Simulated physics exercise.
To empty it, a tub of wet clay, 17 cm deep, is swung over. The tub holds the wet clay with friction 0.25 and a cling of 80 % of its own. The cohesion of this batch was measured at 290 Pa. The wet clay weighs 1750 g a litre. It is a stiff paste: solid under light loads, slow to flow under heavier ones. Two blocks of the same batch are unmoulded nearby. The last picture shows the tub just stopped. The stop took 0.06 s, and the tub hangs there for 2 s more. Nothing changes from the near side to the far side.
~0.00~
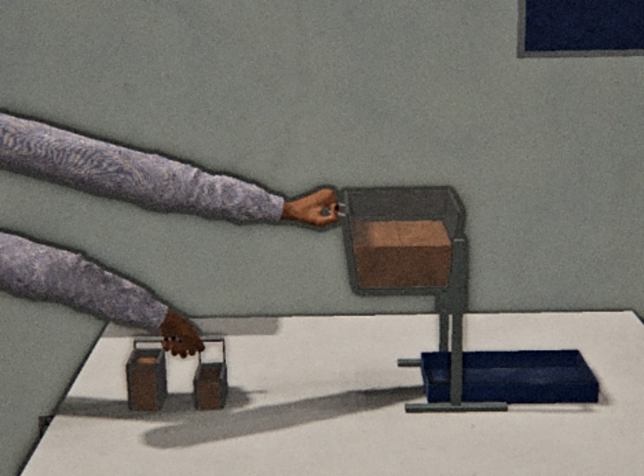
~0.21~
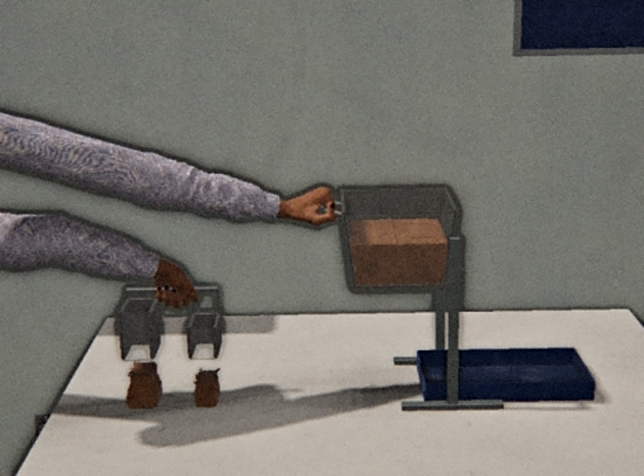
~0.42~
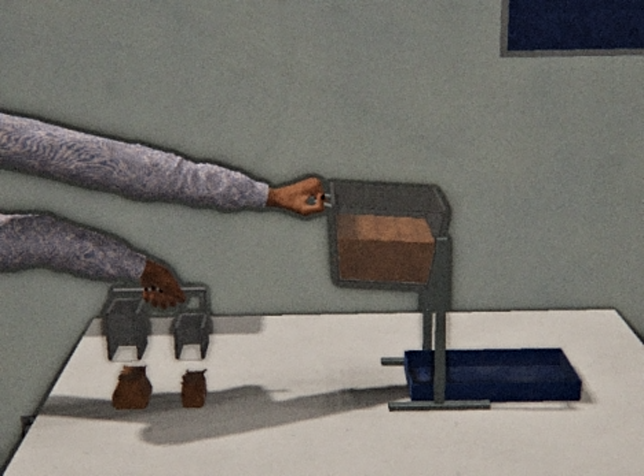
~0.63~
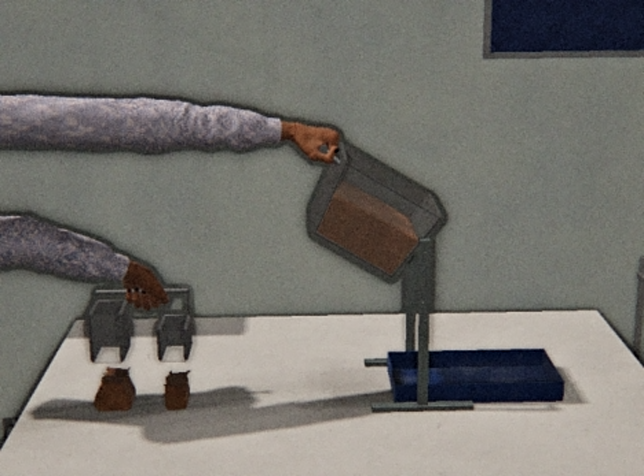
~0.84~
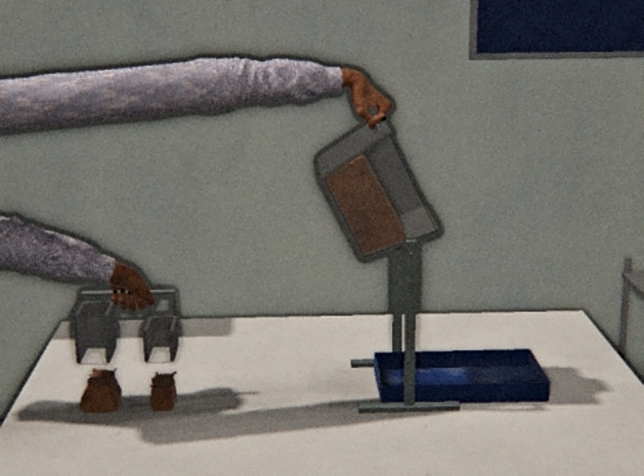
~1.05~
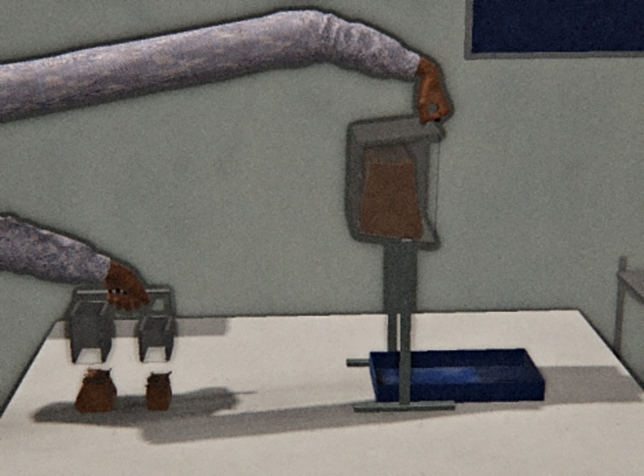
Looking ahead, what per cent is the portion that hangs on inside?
Close to 45 per cent.
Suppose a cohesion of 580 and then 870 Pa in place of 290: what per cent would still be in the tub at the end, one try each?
In turn about 55 %, 50 %.
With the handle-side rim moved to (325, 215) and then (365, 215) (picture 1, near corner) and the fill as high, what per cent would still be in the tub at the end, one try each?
In that order: 40 %, 45 %.
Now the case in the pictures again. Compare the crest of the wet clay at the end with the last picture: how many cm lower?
About 10 cm.
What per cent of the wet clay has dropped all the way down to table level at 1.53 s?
Near 40 %.
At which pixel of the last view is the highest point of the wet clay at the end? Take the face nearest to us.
At about (376, 208).
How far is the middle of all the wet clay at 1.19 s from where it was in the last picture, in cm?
About 7 cm.
After 1.19 s, the tub is at 91 degrees and holds 83 %.
After 1.36 s, the tub is at 91 degrees and holds 48 %.
After 1.53 s, the tub is at 91 degrees and holds 45 %.
After 1.70 s, the tub is at 91 degrees and holds 45 %.
After 3.05 s, the tub is at 91 degrees and holds 45 %.
